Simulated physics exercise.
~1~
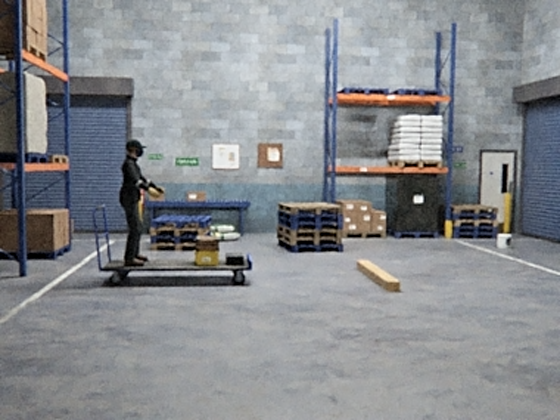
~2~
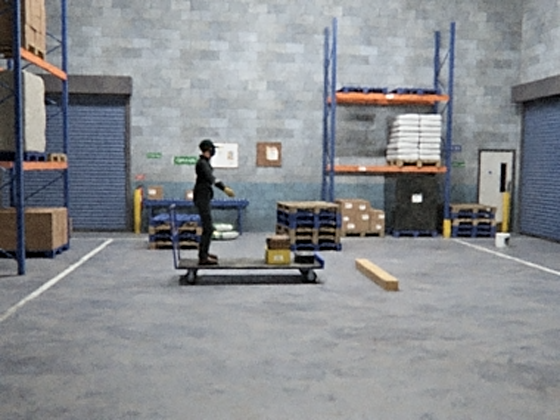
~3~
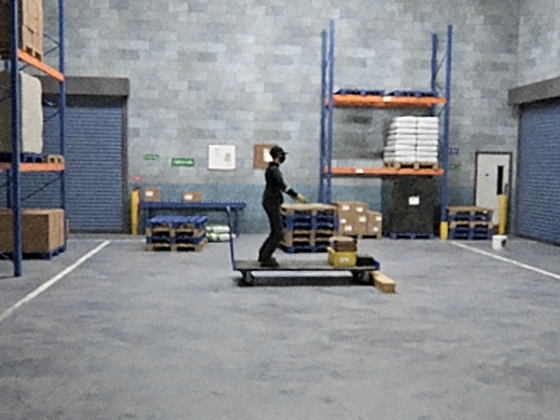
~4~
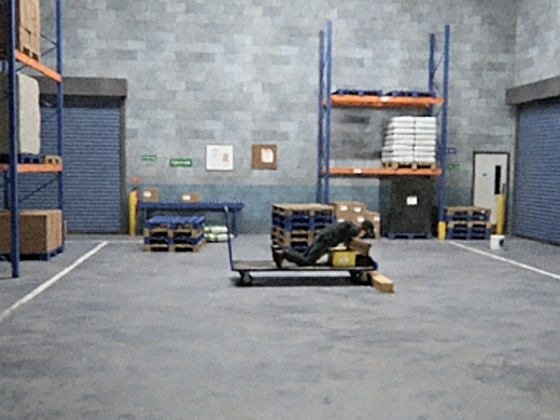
The clip shows a dark-clothed figure standing on a flat trolley with a few small boxes as it rolls right across a warehouse. The trolley stops at a low kerb, and the figure pitches forward, ending face down along the deck against the boxes, which remain aboard.
